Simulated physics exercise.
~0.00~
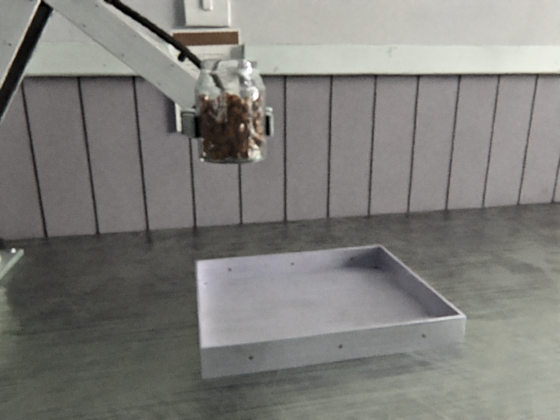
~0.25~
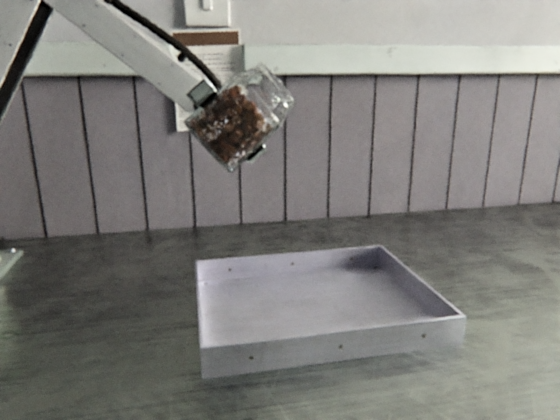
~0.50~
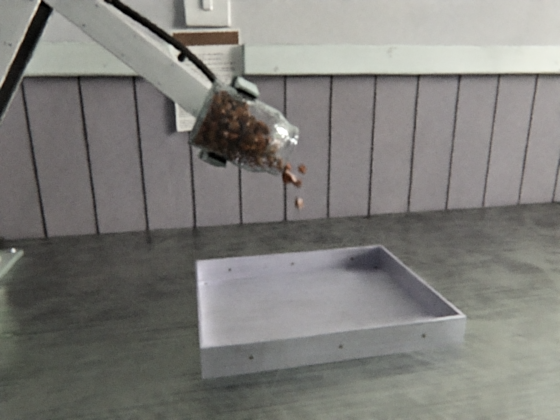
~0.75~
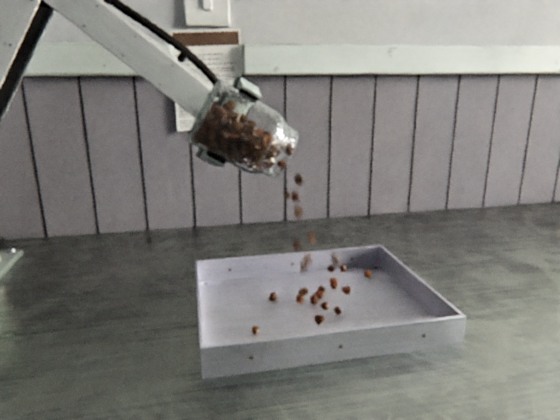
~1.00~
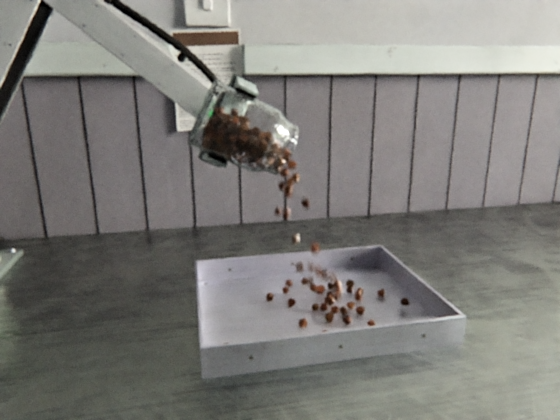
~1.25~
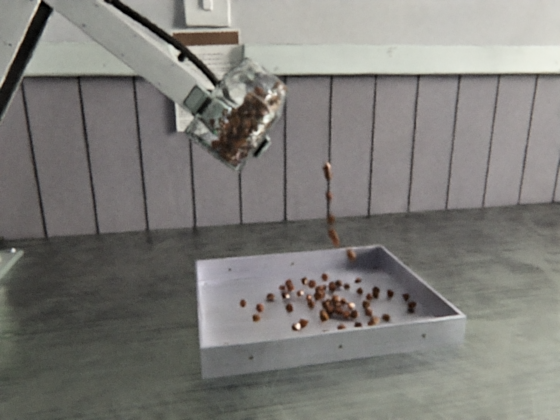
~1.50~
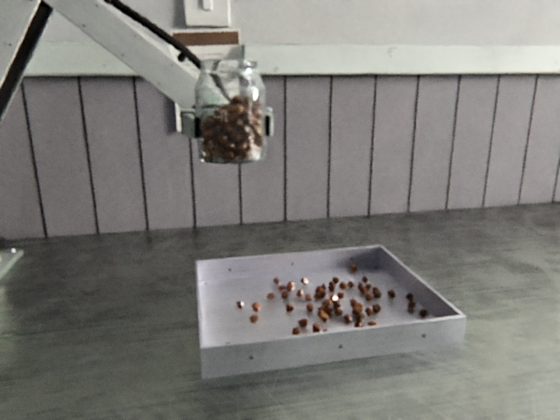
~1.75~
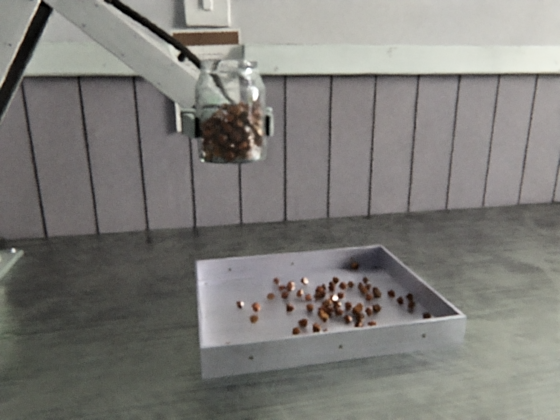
The clip shows a robot arm tipping a clear jar of brown pellets over a shallow, pale tray, spilling some into it. The arm then turns the jar upright again, with many pellets still inside and the rest scattered across the tray.
